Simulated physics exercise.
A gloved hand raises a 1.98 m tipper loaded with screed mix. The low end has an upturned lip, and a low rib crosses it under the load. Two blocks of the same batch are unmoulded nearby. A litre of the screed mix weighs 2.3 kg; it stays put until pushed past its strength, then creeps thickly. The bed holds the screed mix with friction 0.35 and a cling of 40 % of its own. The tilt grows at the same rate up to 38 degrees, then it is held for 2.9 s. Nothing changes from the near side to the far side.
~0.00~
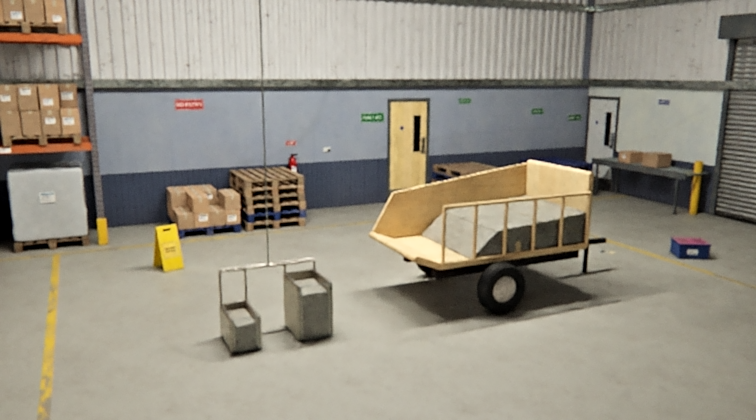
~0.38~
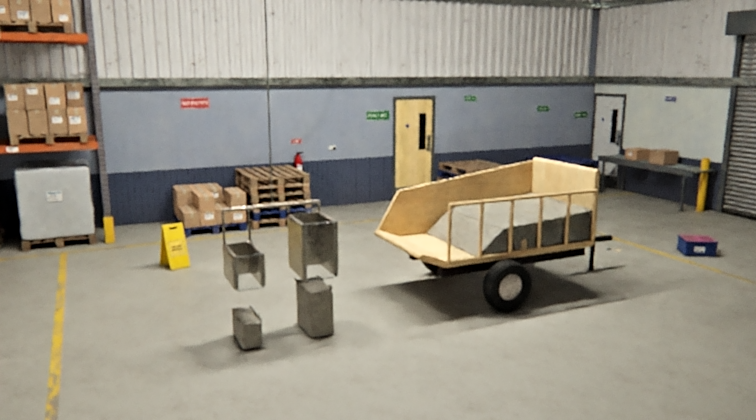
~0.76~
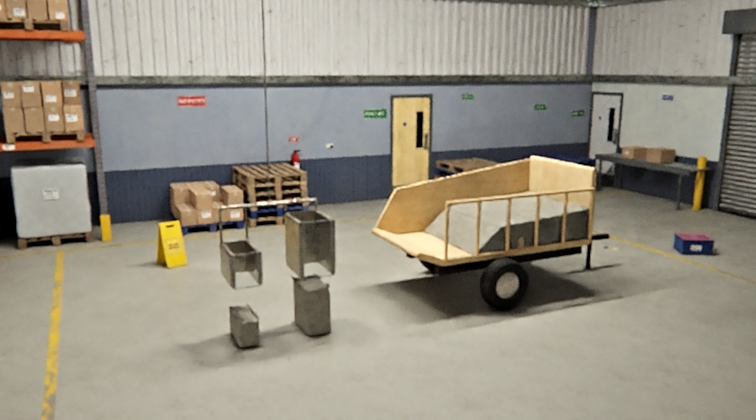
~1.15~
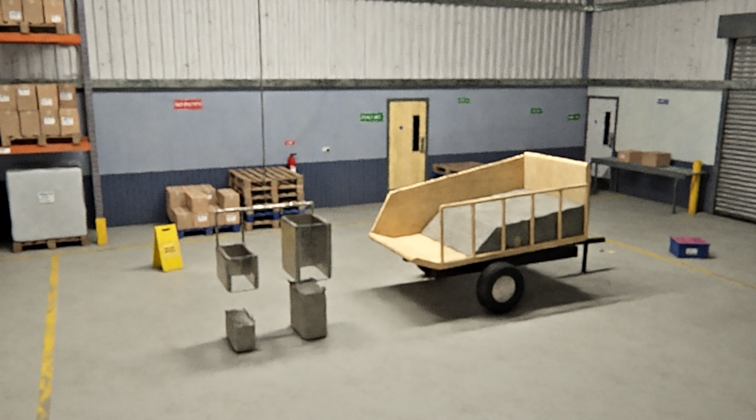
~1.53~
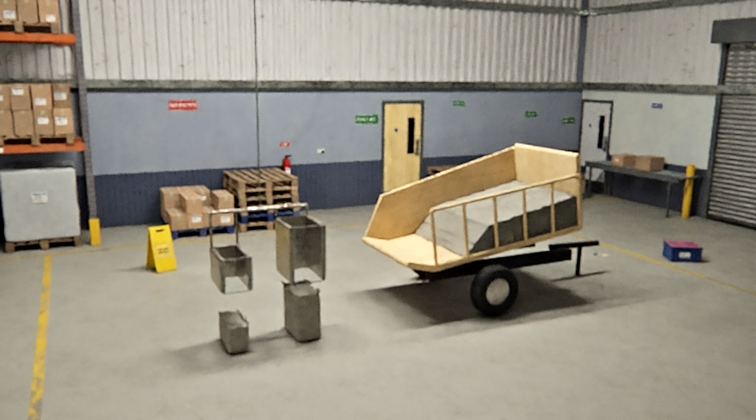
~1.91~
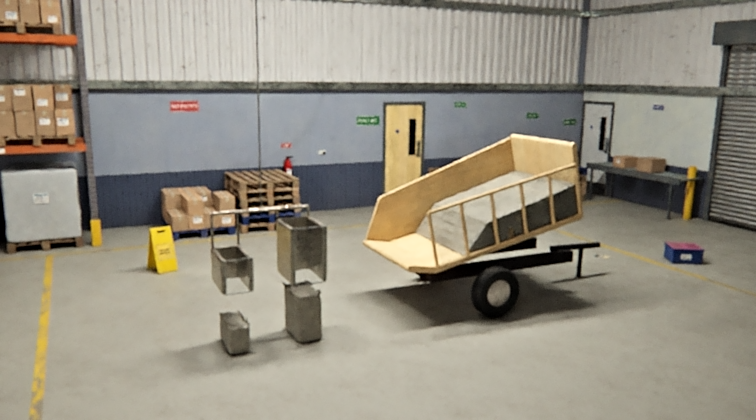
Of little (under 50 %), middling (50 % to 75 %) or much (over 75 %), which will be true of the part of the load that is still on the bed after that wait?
The part of the load that is still on the bed after that wait is much, over 75 %.
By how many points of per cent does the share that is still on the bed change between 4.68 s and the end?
About 0 %.
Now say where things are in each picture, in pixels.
In the first picture, top of the high end at (589, 175), tilt 0 degrees; foremost bit of the screed mix at (472, 258); block heights 27 cm, 49 cm (left to right).
In the second picture, top of the high end at (595, 173), tilt 0 degrees; foremost bit of the screed mix at (478, 256); block heights 27 cm, 49 cm (left to right).
In the third picture, top of the high end at (592, 171), tilt 0 degrees; foremost bit of the screed mix at (475, 254); block heights 27 cm, 49 cm (left to right).
In the fourth picture, top of the high end at (586, 167), tilt 3 degrees; foremost bit of the screed mix at (472, 256); block heights 27 cm, 49 cm (left to right).
In the fifth picture, top of the high end at (576, 158), tilt 7 degrees; foremost bit of the screed mix at (466, 256); block heights 27 cm, 49 cm (left to right).
In the sixth picture, top of the high end at (572, 147), tilt 12 degrees; foremost bit of the screed mix at (467, 255); block heights 27 cm, 49 cm (left to right).
After 2.74 s, the tilt is 22 degrees and 100 % is on the bed.
After 3.71 s, the tilt is 34 degrees and 100 % is on the bed.
After 4.68 s, the tilt is 38 degrees and 100 % is on the bed.
After 5.65 s, the tilt is 38 degrees and 100 % is on the bed.
After 7.09 s, the tilt is 38 degrees and 100 % is on the bed.
